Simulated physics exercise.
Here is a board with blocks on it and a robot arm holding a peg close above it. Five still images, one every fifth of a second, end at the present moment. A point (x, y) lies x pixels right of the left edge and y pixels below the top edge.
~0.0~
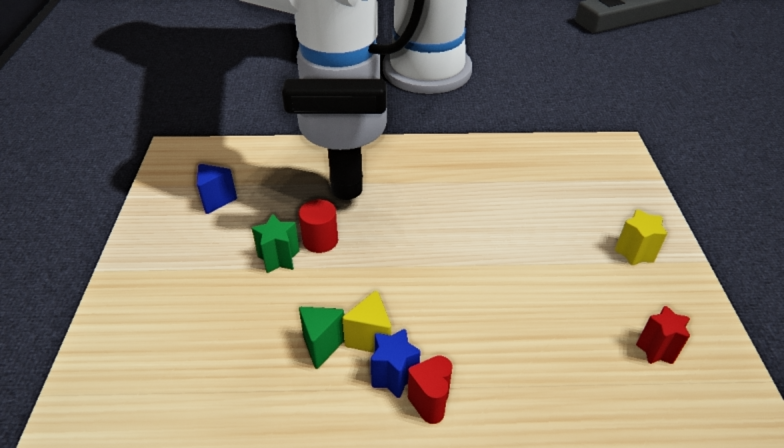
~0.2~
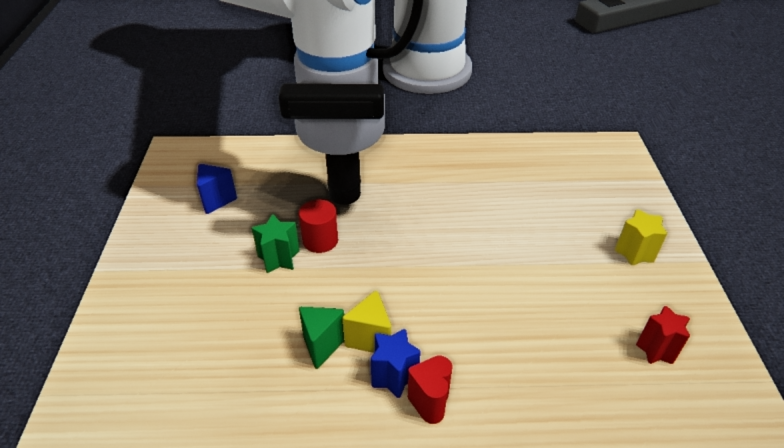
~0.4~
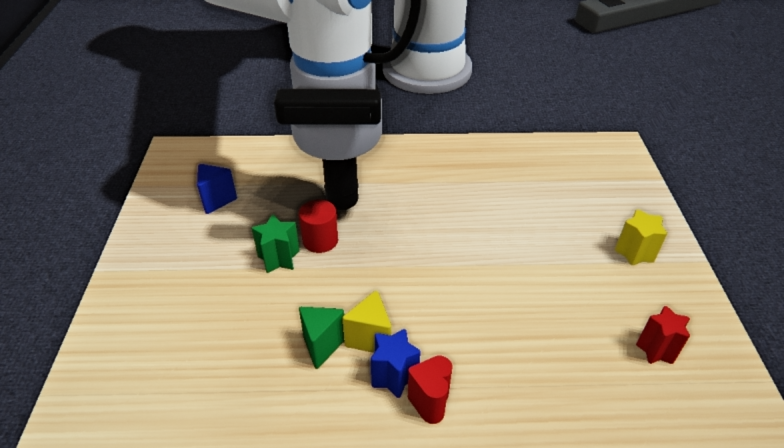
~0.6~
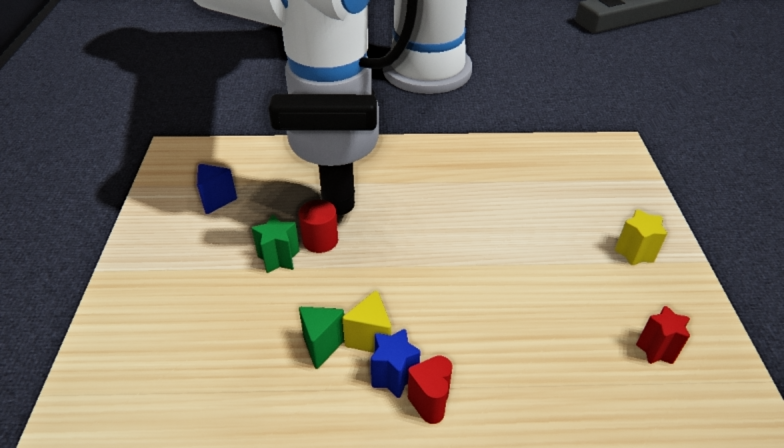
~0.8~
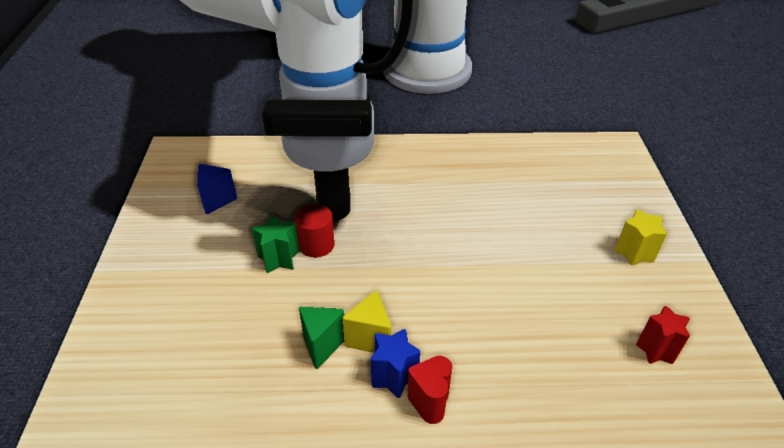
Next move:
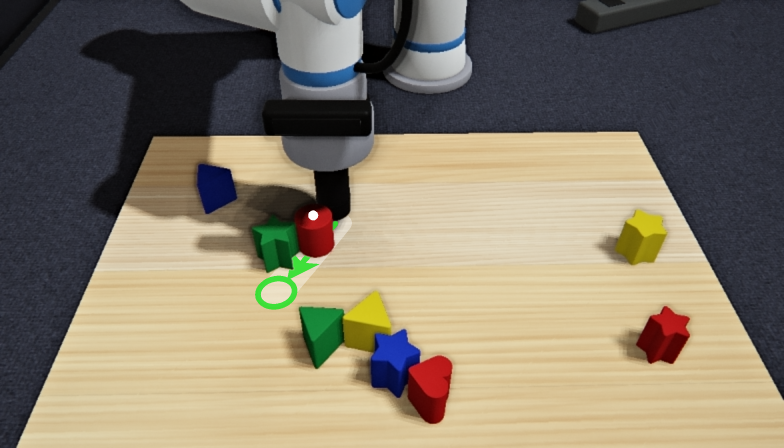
In the video, a robot arm with a black peg moves slowly down and slightly left over a wooden board of colored blocks, then nudges the red round block slightly toward the green star-shaped block while the other blocks stay still.
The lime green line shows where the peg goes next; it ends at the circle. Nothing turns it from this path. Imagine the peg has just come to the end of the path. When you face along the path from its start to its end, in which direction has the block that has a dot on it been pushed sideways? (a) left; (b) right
I choose a.
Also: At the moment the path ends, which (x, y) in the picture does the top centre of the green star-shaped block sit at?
The middle of its top is at (240, 254).
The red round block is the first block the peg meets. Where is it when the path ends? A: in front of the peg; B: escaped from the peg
That would be A.
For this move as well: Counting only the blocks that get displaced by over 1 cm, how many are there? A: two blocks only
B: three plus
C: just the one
Correct choice: A.
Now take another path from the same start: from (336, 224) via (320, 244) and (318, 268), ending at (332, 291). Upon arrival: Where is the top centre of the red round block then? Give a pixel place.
Close to (288, 270).
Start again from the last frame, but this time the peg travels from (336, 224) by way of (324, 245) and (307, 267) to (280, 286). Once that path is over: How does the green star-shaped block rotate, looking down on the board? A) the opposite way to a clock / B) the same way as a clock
B
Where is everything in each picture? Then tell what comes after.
The first frame shows lower end of the peg at (347, 191), tops of blocks, green star-shaped block at (274, 229), red round block at (317, 211), green triangle at (319, 318).
The second frame shows peg at (345, 195), blocks as before.
The third frame shows peg at (342, 200), blocks as before.
The fourth frame shows peg at (339, 205), blocks as before.
The fifth frame shows peg at (334, 211), green star-shaped block at (274, 229), red round block at (313, 215), green triangle at (319, 318).
The drawn path runs in a line from (336, 224) to (276, 292); the dot is on the red round block.
On the path given first. One third of the way, peg at (316, 232); green star-shaped block at (263, 240), turned 65° clockwise; red round block at (298, 240).
Two thirds of the way, peg at (296, 255); green star-shaped block at (254, 247), turned 105° clockwise; red round block at (282, 267).
At the end, peg at (274, 280); green star-shaped block at (240, 254), turned 155° clockwise; red round block at (268, 294); green triangle not moved.
